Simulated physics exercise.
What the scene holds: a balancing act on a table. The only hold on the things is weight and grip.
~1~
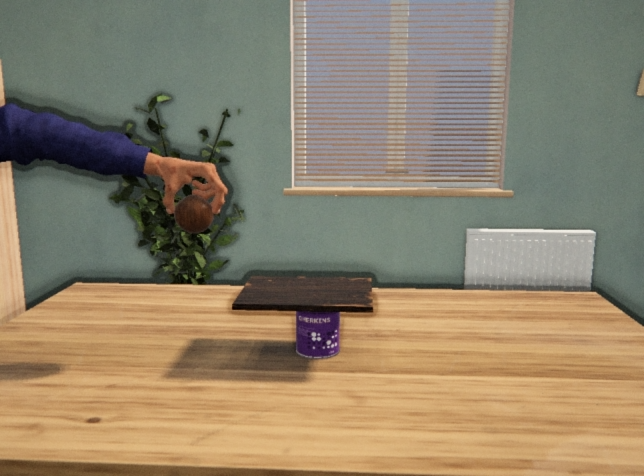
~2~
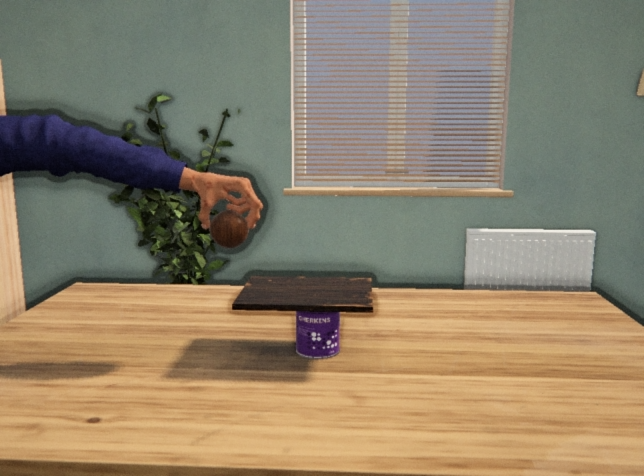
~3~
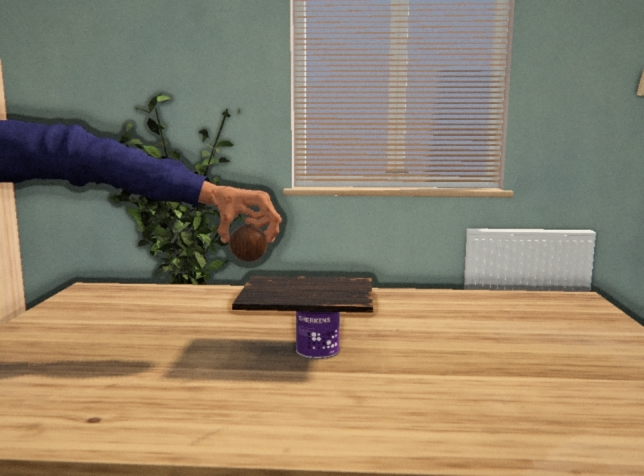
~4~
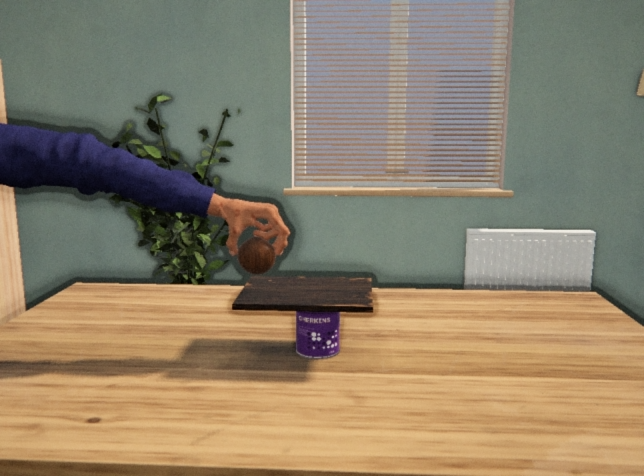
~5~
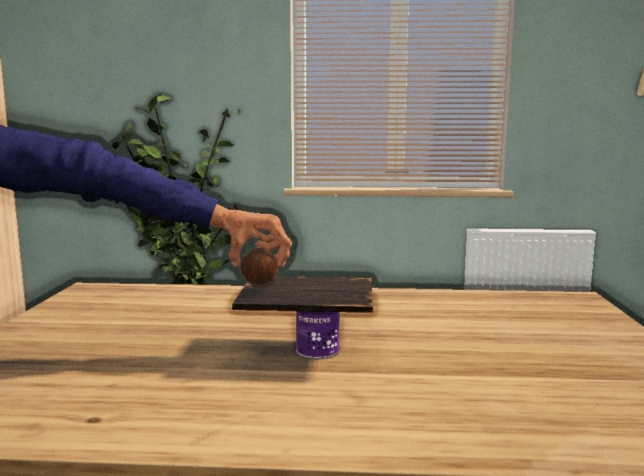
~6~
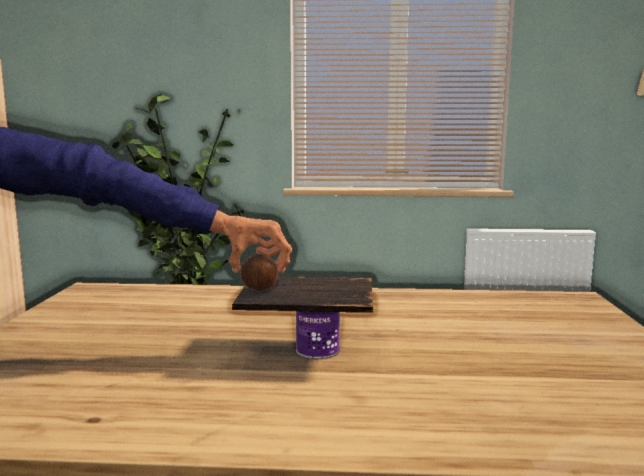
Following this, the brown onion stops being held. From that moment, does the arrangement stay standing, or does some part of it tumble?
It will fail to support the load.
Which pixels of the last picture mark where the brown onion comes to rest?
The object winds up at approximately (208, 335).
Then, 0.30 s on from there, brown onion now fallen; black board turned 35° from how it was put.
Then, 0.40 s on from there, black board turned 65° from how it was put.
Then, 0.60 s on from there, black board turned 62° from how it was put.
Then, 1.30 s on from there, black board turned 41° from how it was put.
In the end, fallen, brown onion and black board; purple tin unmoved. At the end, from the last picture's camera, brown onion near (208, 335). The stack comes apart.
